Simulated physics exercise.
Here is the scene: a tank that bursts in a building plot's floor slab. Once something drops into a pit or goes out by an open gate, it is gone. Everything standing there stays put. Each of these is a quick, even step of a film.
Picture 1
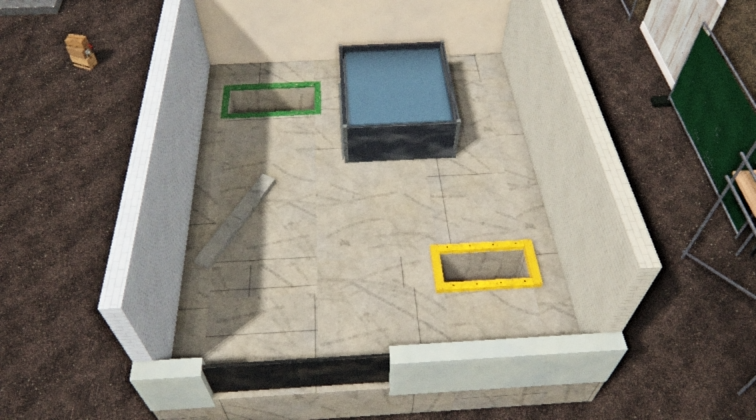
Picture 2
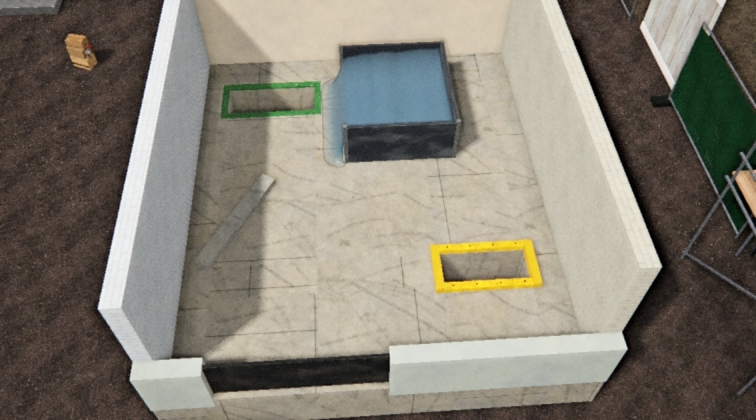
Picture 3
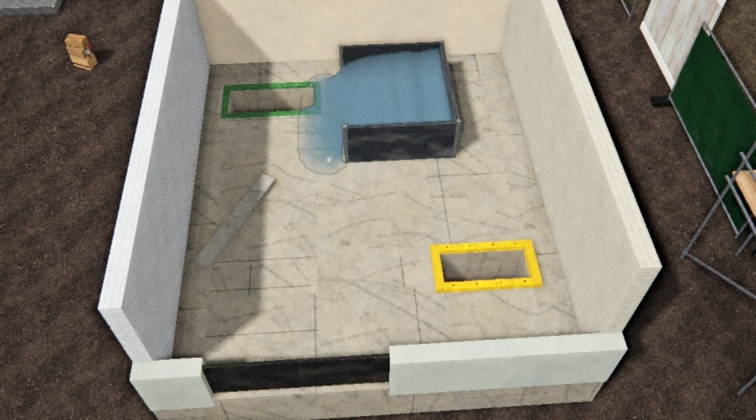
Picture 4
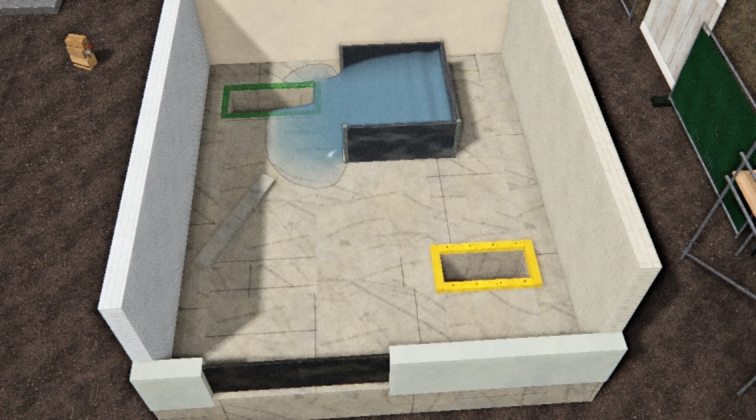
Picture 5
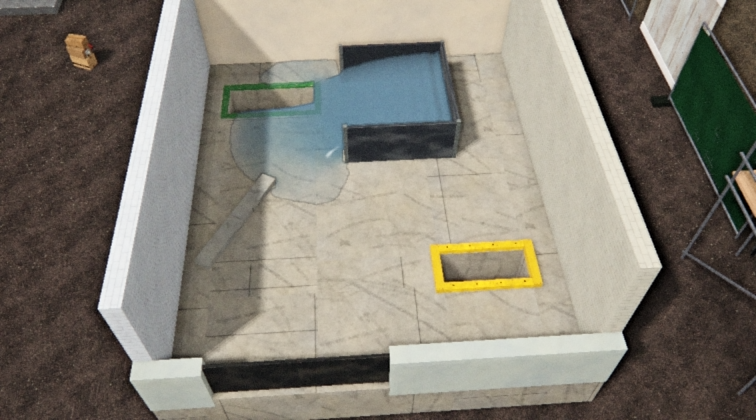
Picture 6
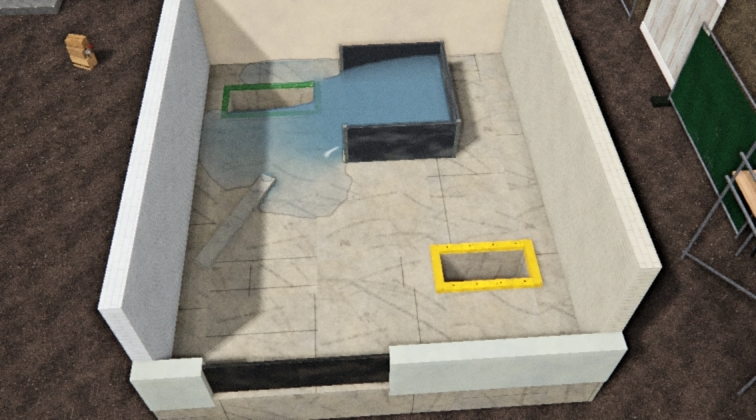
On a building plot's walled floor slab, an open tank bursting at its left side, water spreading leftward around a green-framed pit.
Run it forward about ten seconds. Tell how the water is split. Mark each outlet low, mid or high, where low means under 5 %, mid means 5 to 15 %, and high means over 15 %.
Marks - gate: Low, yellow pit: Low, green pit: High.
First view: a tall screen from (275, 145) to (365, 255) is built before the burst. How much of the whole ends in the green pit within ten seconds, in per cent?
Green: 70 %.
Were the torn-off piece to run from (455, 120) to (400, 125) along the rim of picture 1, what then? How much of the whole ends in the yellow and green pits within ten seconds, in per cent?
Yellow 25 %, green 4 %.
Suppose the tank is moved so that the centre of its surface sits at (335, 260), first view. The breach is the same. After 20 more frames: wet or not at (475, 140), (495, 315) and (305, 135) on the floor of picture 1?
Well, first one stays dry, second one got wet, third one got wet.
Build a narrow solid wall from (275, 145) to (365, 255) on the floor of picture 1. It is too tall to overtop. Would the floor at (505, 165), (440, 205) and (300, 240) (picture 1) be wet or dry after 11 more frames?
In turn: Not flooded, under water, no water.
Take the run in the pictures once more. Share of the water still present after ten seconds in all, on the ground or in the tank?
I reckon around 38 in a hundred.
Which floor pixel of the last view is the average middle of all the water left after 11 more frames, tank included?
I reckon somewhere around (296, 142).
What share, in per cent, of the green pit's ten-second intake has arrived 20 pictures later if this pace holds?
It works out at roughly 65 percent of the ten-second total.
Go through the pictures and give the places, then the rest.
The open tank at (396, 86) is whole and still, in the first picture.
The front is at (342, 164), out from the gap at (345, 108), in the second picture.
Water pours out at (346, 110) and has run to (317, 168), in the third picture.
Water pours out at (346, 111) and has run to (299, 180), in the fourth picture.
The front is at (238, 156), out from the gap at (346, 112), in the fifth picture.
Water pours out at (346, 112) and has run to (200, 150), in the sixth picture.
A moment on, water covers 25 % of the floor; the gate 0 %, the yellow pit 0 %, the green pit 18 %.
Next, water covers 35 % of the floor; the gate 0 %, the yellow pit 0 %, the green pit 28 %.
Then, water covers 45 % of the floor; the gate 0 %, the yellow pit 0 %, the green pit 42 %.
Later, water covers 65 % of the floor; the gate 0 %, the yellow pit 0 %, the green pit 54 %.
In the end, water covers 90 % of the floor; the gate 0 %, the yellow pit 0 %, the green pit 63 %.
